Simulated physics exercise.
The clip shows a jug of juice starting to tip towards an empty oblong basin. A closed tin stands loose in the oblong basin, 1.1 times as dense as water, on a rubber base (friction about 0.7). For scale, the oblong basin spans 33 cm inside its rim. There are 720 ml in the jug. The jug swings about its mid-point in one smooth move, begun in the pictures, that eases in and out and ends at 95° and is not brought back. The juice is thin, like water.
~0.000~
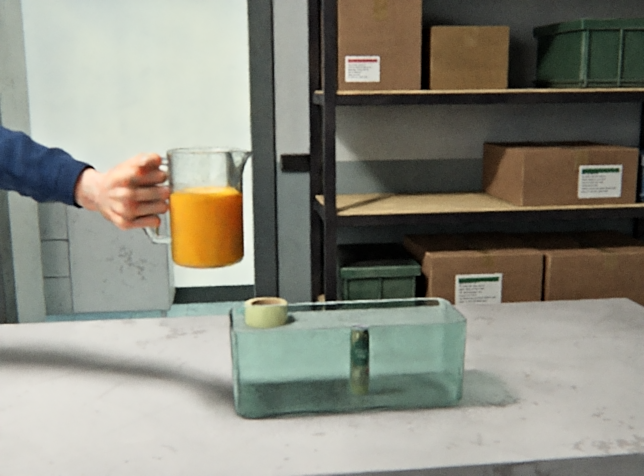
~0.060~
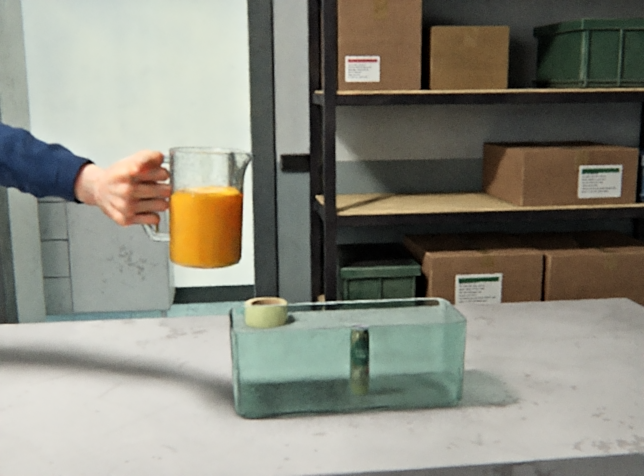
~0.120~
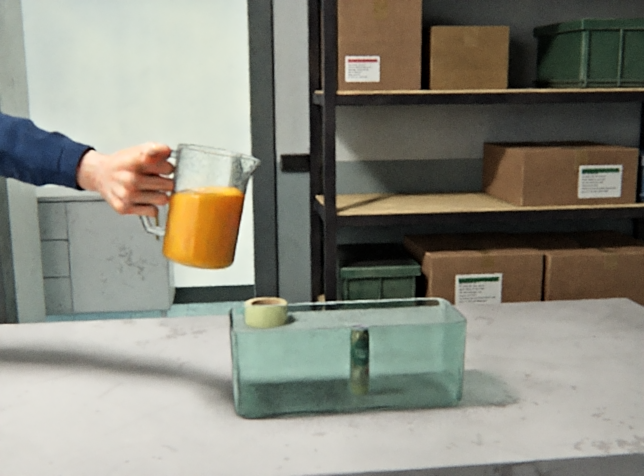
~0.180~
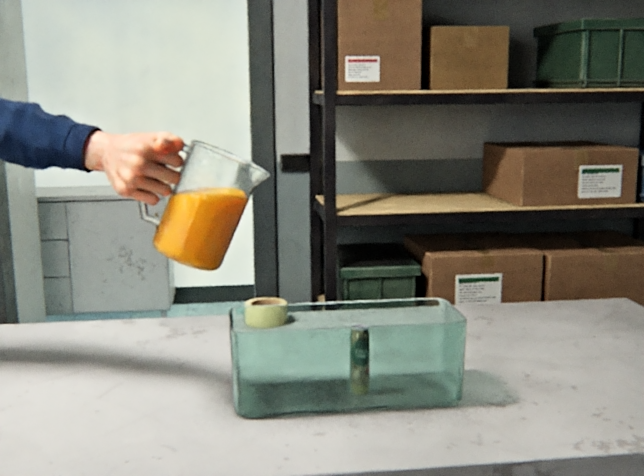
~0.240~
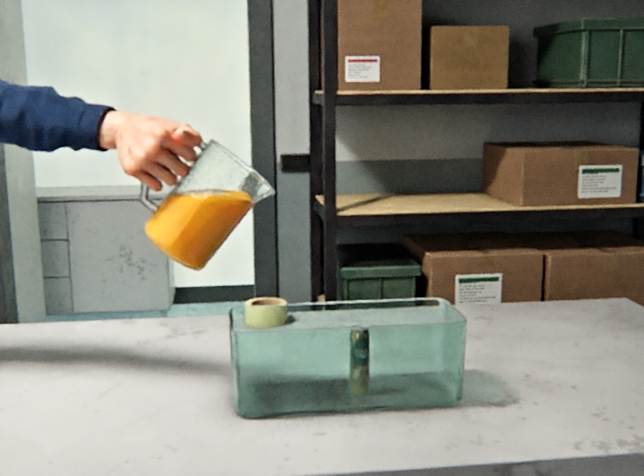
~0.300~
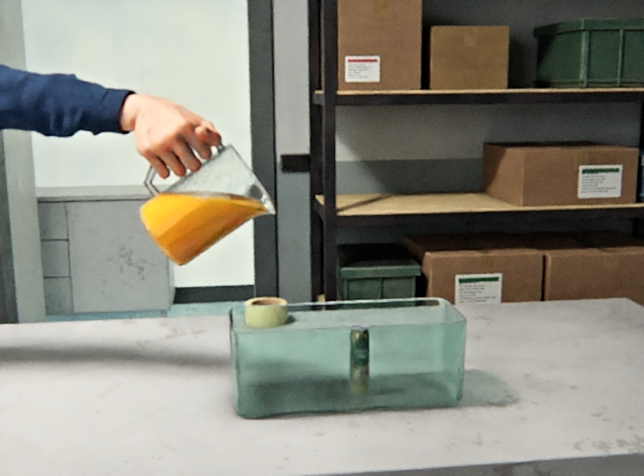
In this clip, a hand holds a glass jug of orange juice above and to the left of a clear oblong basin on a pale counter, then smoothly tilts the jug rightward until it leans steeply.
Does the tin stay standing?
It topples.
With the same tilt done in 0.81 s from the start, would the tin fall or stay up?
Then it falls.
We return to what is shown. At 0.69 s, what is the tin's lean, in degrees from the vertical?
Near 0° from upright.
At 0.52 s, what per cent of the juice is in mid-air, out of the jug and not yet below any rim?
Near 22 in a hundred.
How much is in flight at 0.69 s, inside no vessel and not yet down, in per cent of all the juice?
About 26 per cent.
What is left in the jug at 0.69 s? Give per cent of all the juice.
About 40 per cent.
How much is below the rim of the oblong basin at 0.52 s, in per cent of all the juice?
Near 5 in a hundred.
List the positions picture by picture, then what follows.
The first frame shows tilt 0°; pouring edge (252, 151); surface from (171, 192) to (240, 191); the oblong basin's rim runs from (230, 321) to (456, 311); the tin's top is at (360, 330).
The second frame shows tilt 3°; pouring edge (255, 153); surface from (172, 192) to (241, 190).
The third frame shows tilt 11°; pouring edge (262, 161); surface from (173, 193) to (244, 190).
The fourth frame shows tilt 24°; pouring edge (270, 174); surface from (168, 203) to (248, 193).
The fifth frame shows tilt 39°; pouring edge (276, 192); surface from (158, 209) to (255, 197).
The sixth frame shows tilt 56°; pouring edge (277, 212); surface from (143, 205) to (263, 203).
After 0.52 s the tilt is 95° and 74 per cent is still to pour; the tin stands where it began.
After 0.69 s the tilt is 95° and 39 per cent is still to pour; the tin stands where it began.
After 0.86 s the tilt is 95° and 20 per cent is still to pour; the tin leans 13°.
After 1.04 s the tilt is 95° and 10 per cent is still to pour; the tin lies on its side.
In the end the tin lies on its side.
